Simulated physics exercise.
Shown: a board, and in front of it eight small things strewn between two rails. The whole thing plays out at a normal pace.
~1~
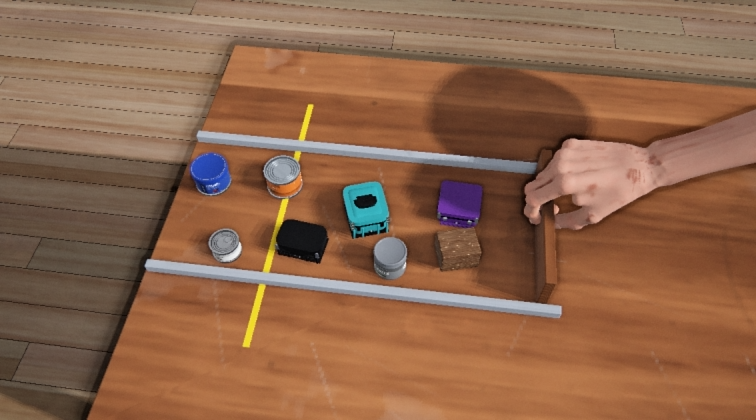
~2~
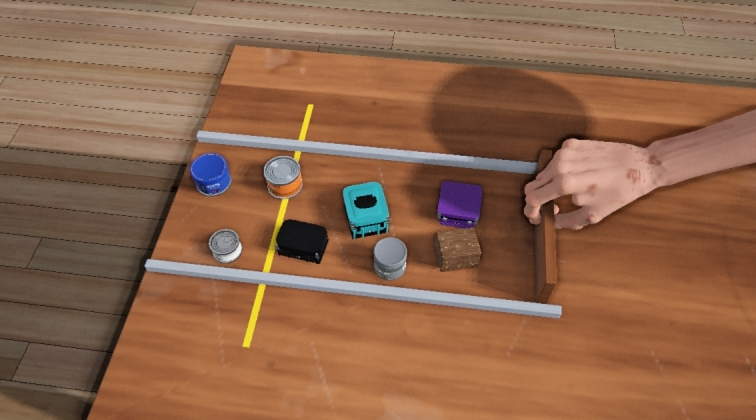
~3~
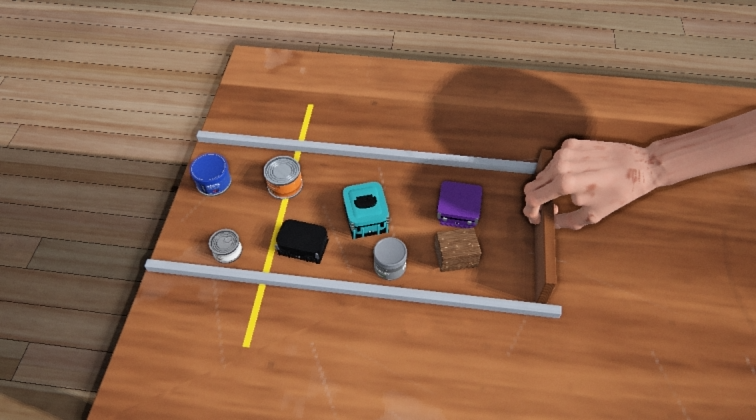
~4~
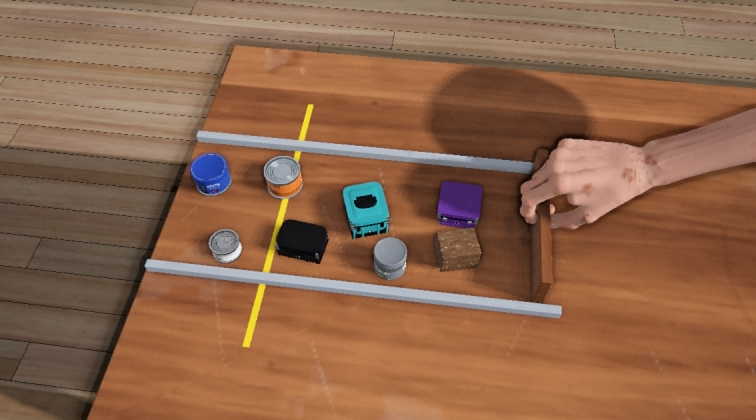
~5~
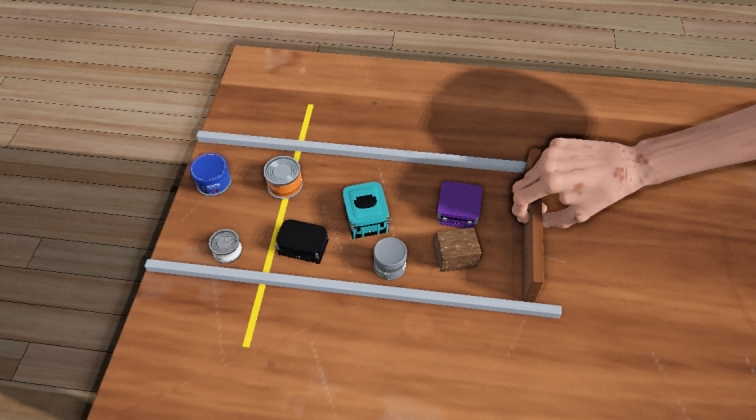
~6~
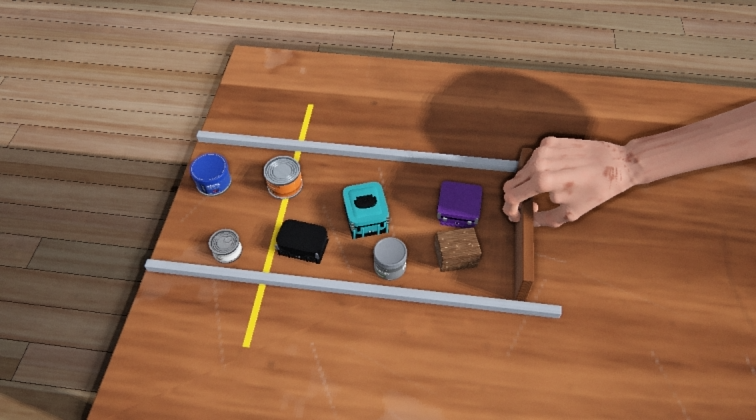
A hand sliding a wooden board slightly left between two rails, towards eight small tins, cases and a block lying still.
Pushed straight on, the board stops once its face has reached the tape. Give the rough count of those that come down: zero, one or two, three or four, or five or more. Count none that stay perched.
No losses.
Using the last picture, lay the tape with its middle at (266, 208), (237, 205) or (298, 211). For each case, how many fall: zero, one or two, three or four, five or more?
For each place: Zero; one or two; none.
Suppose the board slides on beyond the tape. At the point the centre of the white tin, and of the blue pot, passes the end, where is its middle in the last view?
At (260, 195) for the white tin; at (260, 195) for the blue pot.
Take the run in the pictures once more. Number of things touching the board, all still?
That would be 3 of them.
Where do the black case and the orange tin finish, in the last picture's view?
You'll see the black case at (212, 237), with the orange tin at (238, 161).
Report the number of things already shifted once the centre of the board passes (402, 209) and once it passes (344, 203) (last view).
Tally: 4; 6.
Soon after, none off yet; blue pot at rest near (211, 175); white tin at rest near (226, 246); orange tin at rest near (284, 178).
In the end, the number that fall off is zero.
